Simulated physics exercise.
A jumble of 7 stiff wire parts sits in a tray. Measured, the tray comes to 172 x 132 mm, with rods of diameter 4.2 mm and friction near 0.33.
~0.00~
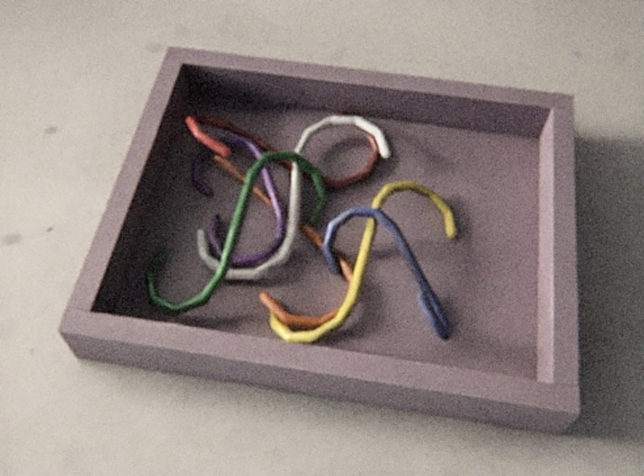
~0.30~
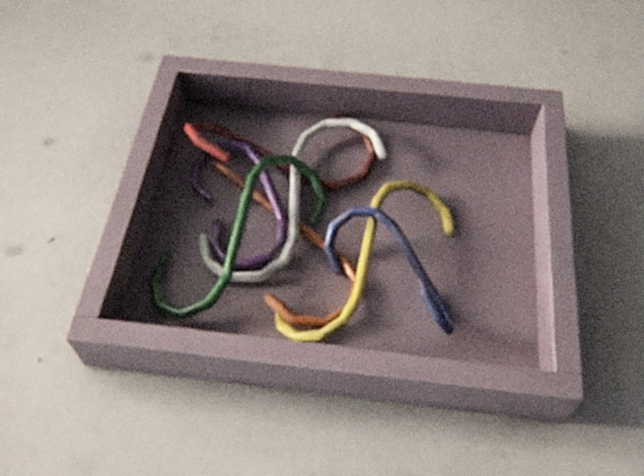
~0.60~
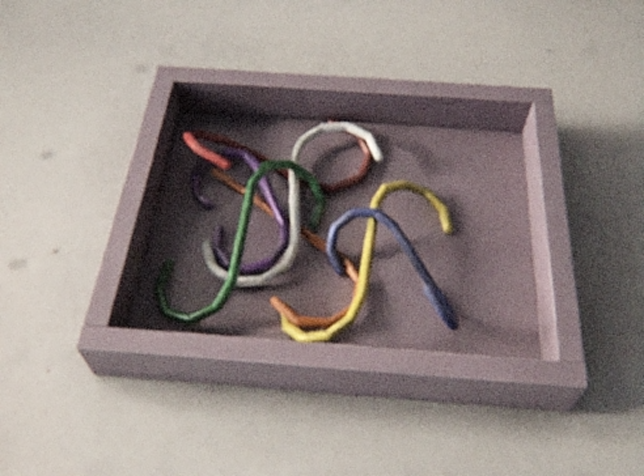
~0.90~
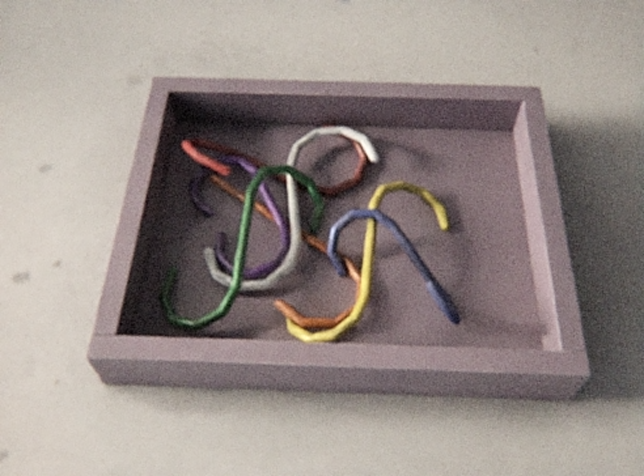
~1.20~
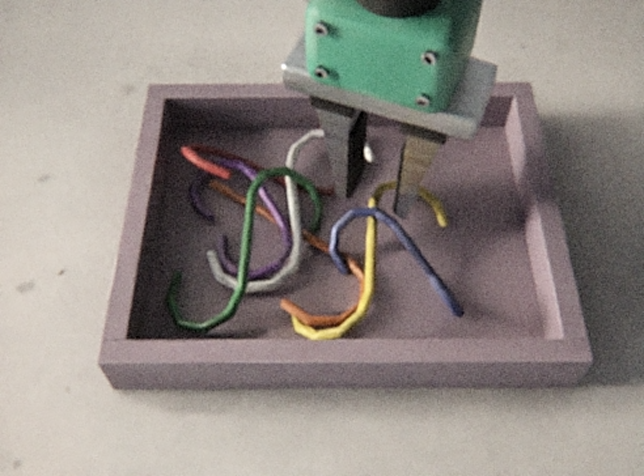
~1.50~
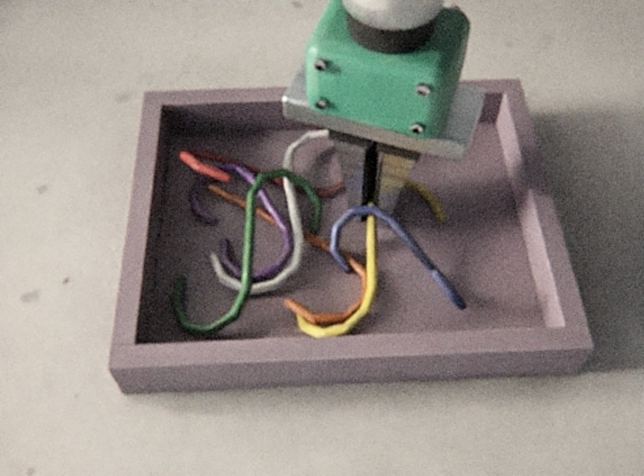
In a shallow mauve tray holding a tangle of colorful hooks, nothing moved among them as the view shifted slightly, until a green gripper came down from above and closed on the yellow one.
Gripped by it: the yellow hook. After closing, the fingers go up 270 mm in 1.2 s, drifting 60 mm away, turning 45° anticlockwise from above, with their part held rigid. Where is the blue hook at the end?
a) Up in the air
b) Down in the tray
a.
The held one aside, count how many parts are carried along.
Just 1 of them.
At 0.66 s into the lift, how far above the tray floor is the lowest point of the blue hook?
I'd say close to 120 mm.
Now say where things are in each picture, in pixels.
The first picture shows fingers out of view, 228 mm above the grip; blue hook from (336, 270) to (422, 298), passing over yellow hook; yellow hook from (452, 234) to (276, 304), passing over and under orange hook, under blue hook.
The second picture shows fingers out of view, 228 mm above the grip; red hook from (337, 119) to (227, 158), passing under white hook, over purple hook, under green hook; blue hook from (338, 270) to (425, 293), passing over yellow hook.
The third picture shows fingers out of view, 213 mm above the grip; yellow hook from (448, 229) to (286, 307), passing over and under orange hook, under blue hook; purple hook from (210, 205) to (219, 229), passing under red hook, under green hook.
The fourth picture shows fingers out of view, 114 mm above the grip; green hook from (173, 271) to (314, 228), passing over red hook, over white hook, over purple hook; orange hook from (280, 304) to (214, 179), passing over and under yellow hook.
The fifth picture shows fingers (380, 176) 14 mm above the grip; white hook from (371, 158) to (212, 255), passing over red hook, under green hook.
The sixth picture shows fingers (376, 195) closed on the yellow hook.
By 1.86 s, lowest point more than 20 mm over the tray floor, yellow hook 58 mm.
By 2.16 s, lowest point more than 20 mm over the tray floor, yellow hook 158 mm, blue hook 116 mm.
By 2.70 s, lowest point more than 20 mm over the tray floor, yellow hook 272 mm, blue hook 225 mm.
Finally, hanging yellow hook 272 mm, blue hook 224 mm; the other 5 are down.
